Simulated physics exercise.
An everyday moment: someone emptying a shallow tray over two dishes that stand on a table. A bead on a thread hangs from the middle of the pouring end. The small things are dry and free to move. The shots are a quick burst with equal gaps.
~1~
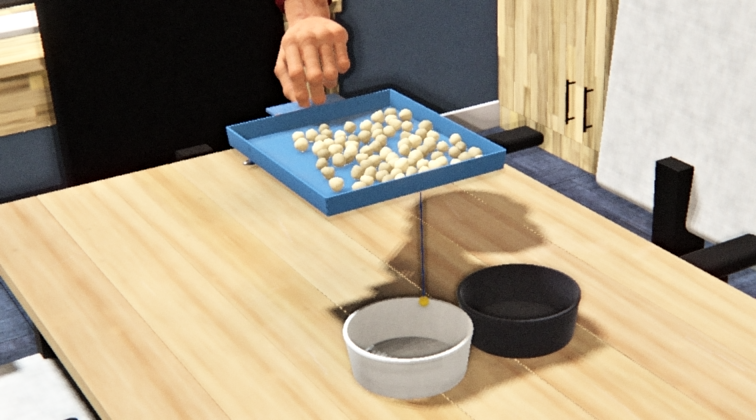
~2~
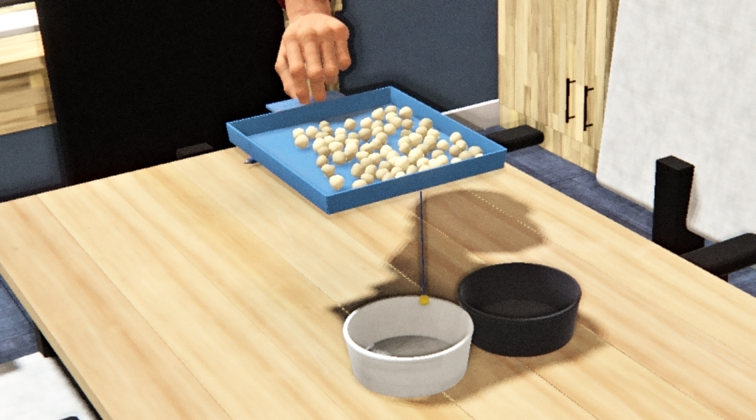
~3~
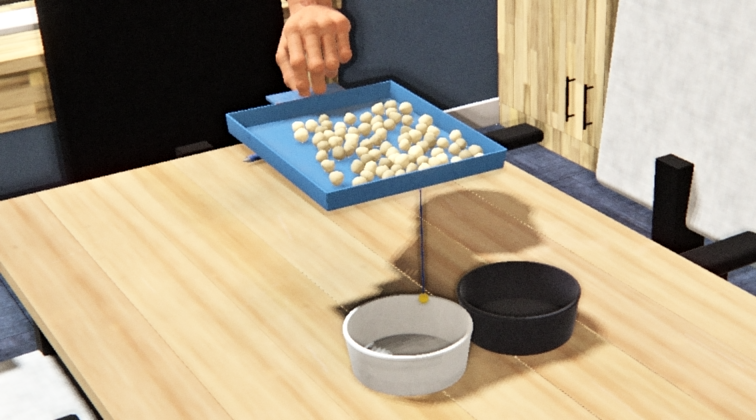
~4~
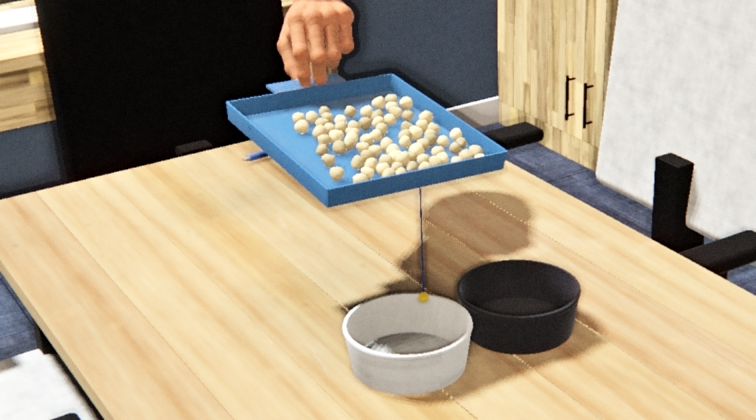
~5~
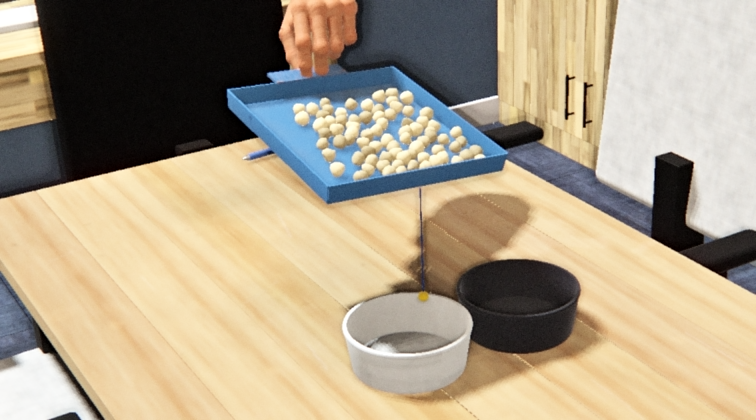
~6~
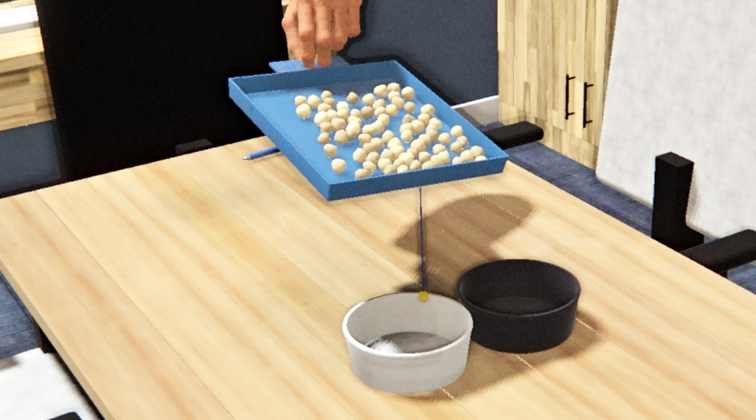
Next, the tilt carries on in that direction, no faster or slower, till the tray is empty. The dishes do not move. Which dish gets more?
More goes to the right-hand dish.
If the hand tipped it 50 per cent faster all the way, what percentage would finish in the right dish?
It comes to 80 per cent or so.
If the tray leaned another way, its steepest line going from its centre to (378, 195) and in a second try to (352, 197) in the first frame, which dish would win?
At the first place the left dish, at the second the left-hand dish.
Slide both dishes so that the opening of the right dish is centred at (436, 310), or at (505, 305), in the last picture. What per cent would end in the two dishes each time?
First some 20, then 80 per cent.
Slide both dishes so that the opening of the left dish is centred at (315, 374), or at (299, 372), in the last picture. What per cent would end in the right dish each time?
Near 10 % and 10 %.
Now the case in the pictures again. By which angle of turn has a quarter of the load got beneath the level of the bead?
Roughly 110°.
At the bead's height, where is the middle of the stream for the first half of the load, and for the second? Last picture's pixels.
First near (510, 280), later near (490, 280).
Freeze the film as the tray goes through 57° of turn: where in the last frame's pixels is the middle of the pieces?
Near (443, 133).
Shortly afterwards, tray tipped steeply; the whole lot on the tray.
Next, tray tipped right over; the whole lot on the tray.
Some moments later, tray tipped past a quarter turn; only a few in the left dish; the bulk in the right dish; near a quarter outside both.
In the end, tray tipped past a quarter turn; only a few in the left dish; the bulk in the right dish; near a quarter outside both.
